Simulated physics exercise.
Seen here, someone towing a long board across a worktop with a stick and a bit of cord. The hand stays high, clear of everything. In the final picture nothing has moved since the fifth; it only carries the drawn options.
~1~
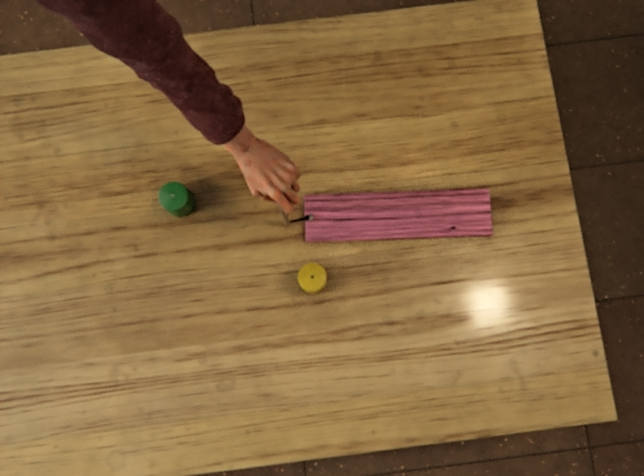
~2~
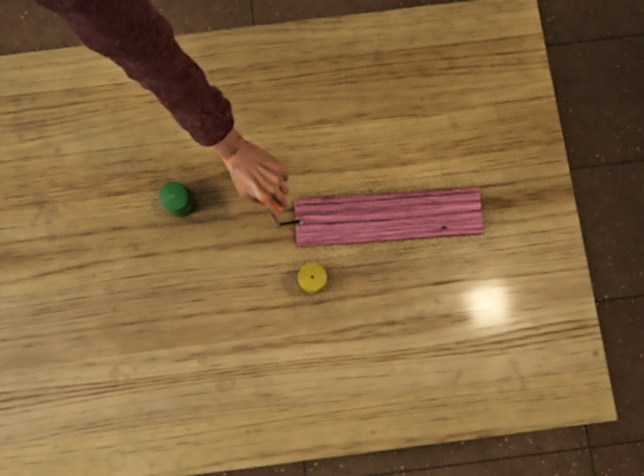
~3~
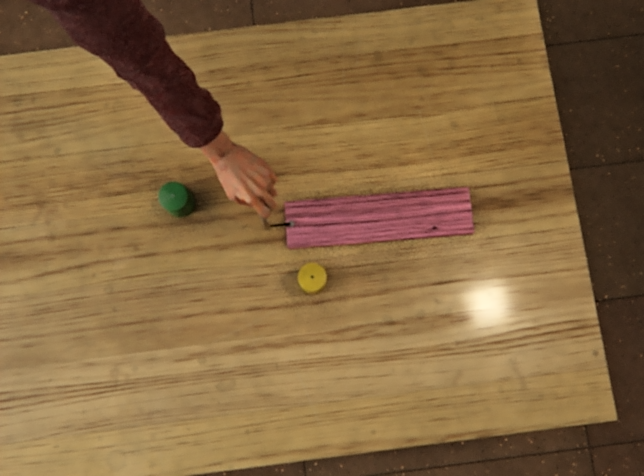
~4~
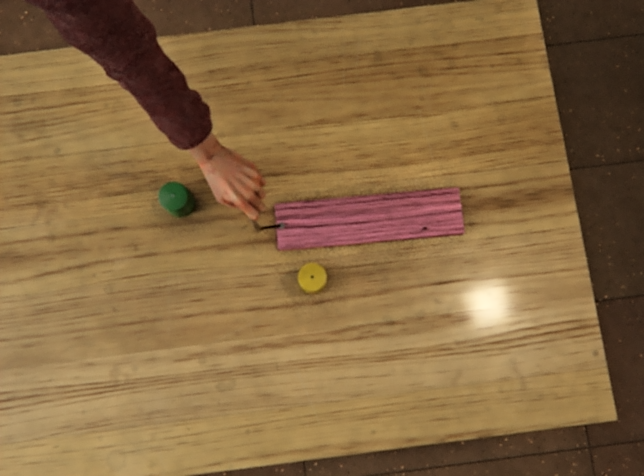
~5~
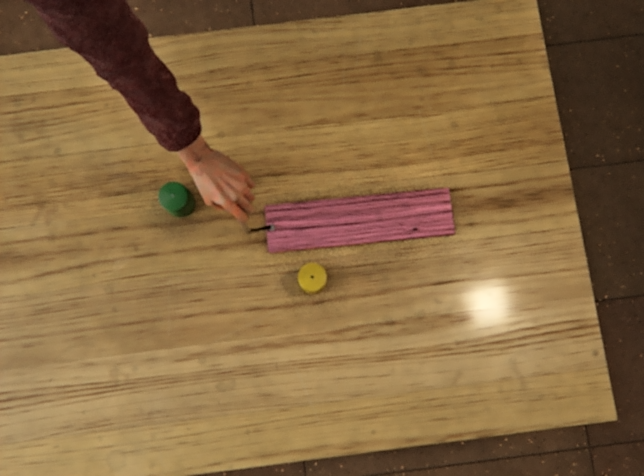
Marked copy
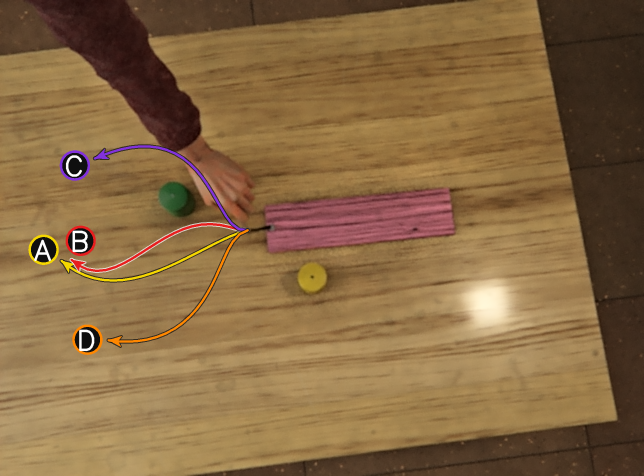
A long pink board lies on a pale wooden worktop, seen from above, with dark floor tiles showing beyond its edges. A green tin sits to the left and a yellow tin just below the board's left end, while an arm in a maroon sleeve reaches in from the upper left. The hand slowly tows the board a short way left by a small stick and cord, clear of both still tins.
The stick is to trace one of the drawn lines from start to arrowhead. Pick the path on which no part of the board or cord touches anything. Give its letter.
Take A.
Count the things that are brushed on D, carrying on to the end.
In all, one.
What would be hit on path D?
The yellow tin.
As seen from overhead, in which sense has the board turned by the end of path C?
It turns clockwise.
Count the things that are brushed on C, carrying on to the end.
It touches one.
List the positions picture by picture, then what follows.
The first picture shows yellow tin (313, 279); pink board (398, 215); green tin (177, 200).
The second picture shows pink board (389, 216); green tin (177, 200).
The third picture shows pink board (379, 217); green tin (177, 200).
The fourth picture shows pink board (369, 218); green tin (177, 200).
The fifth picture shows pink board (360, 219); green tin (177, 200); yellow tin (313, 279).
On the marked copy, A from (248, 230) via (151, 274) to (61, 261); B from (248, 230) via (157, 243) to (71, 260); C from (248, 230) via (183, 158) to (95, 159); D from (248, 230) via (197, 309) to (108, 340).
With A. Early on, foot of the stick (183, 261), middle of the board (292, 234).
Further on, foot of the stick (111, 281), middle of the board (222, 253).
At the end, foot of the stick (57, 256), middle of the board (170, 256); nothing has been touched.
As for the rest, B meets the green tin; C meets the green tin; D meets the yellow tin.
